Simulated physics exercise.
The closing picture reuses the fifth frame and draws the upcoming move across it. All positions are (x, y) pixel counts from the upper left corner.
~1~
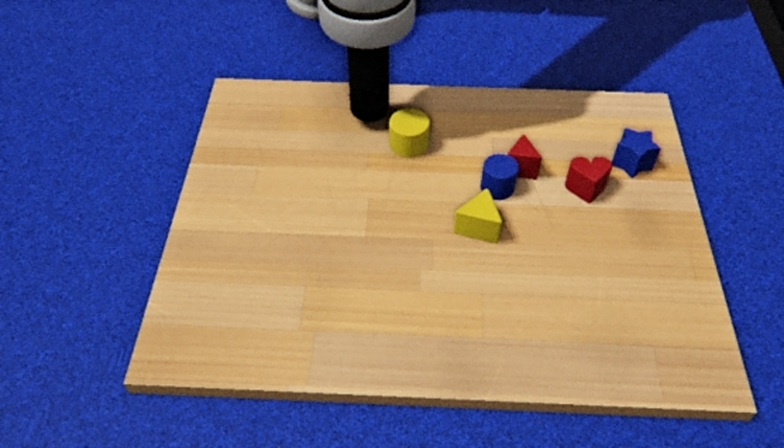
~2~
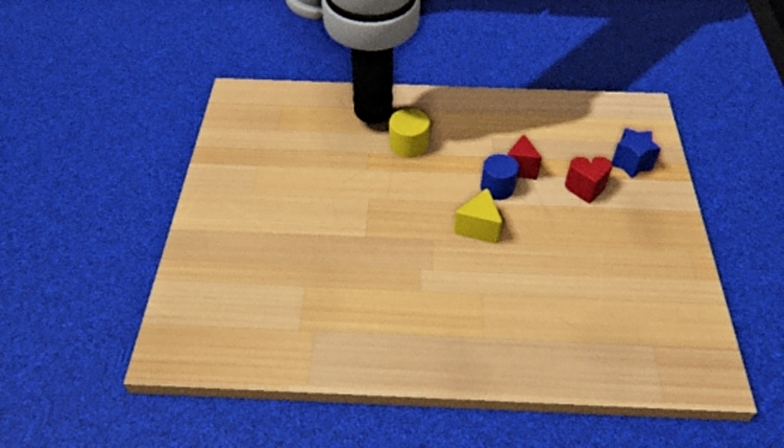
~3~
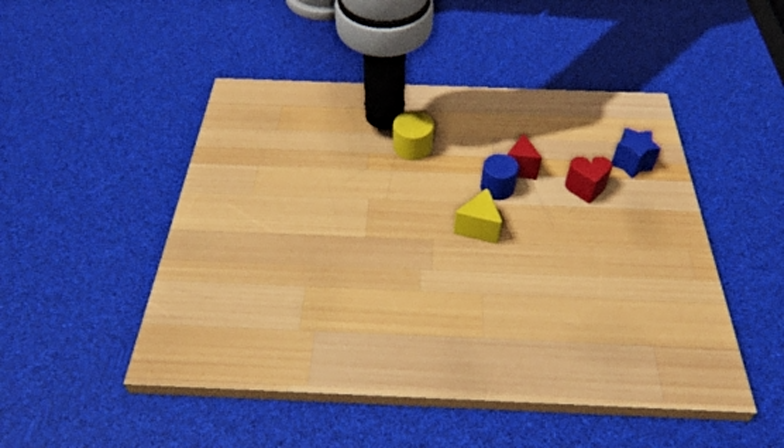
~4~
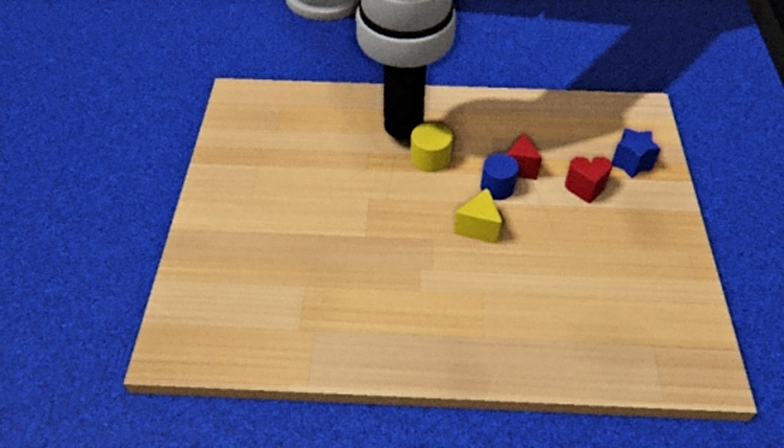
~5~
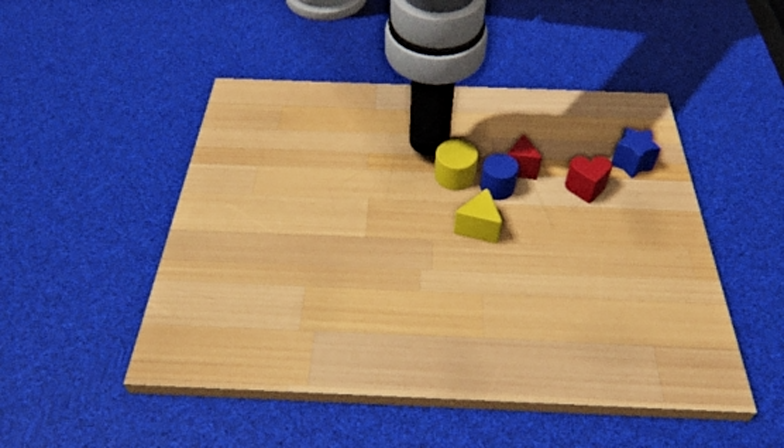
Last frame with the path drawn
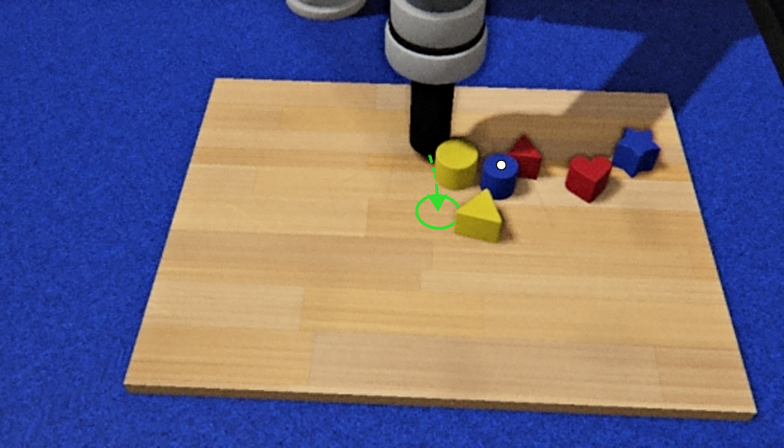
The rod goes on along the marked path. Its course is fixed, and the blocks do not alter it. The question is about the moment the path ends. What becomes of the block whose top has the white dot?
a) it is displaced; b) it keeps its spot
a - it is displaced.
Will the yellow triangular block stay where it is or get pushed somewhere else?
It will end up elsewhere.
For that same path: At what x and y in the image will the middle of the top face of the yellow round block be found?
So, by the moment the path ends, you'll find the top centre of the yellow round block at (484, 187).
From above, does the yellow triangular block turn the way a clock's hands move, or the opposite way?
From overhead, clockwise.
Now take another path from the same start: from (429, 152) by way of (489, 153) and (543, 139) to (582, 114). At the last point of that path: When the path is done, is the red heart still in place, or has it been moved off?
Put simply, it stays right there.
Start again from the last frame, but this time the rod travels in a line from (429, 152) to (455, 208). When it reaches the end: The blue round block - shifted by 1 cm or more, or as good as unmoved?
By the time the path is finished, it has moved at least a centimetre.
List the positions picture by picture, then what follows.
Rod's lower end (370, 109); yellow round block (410, 121); yellow triangular block (482, 207); blue round block (501, 165); red triangular block (525, 147), in the first frame.
Rod (373, 111); blocks still, in the second frame.
Rod (385, 117); yellow round block (414, 123), in the third frame.
Rod (404, 127); yellow round block (432, 135), in the fourth frame.
Rod (429, 142); yellow round block (457, 153); yellow triangular block (482, 207); blue round block (501, 165); red triangular block (525, 147), in the fifth frame.
Drawn move, from (429, 152) over (436, 181) to (438, 212); the dot is on the blue round block.
The first path, step by step. Halfway along, rod (437, 172); yellow round block (476, 176); blue round block (513, 168).
At the end, rod (439, 202); yellow round block (484, 187); yellow triangular block (493, 215), turned 45° clockwise; blue round block (514, 169); red triangular block still.
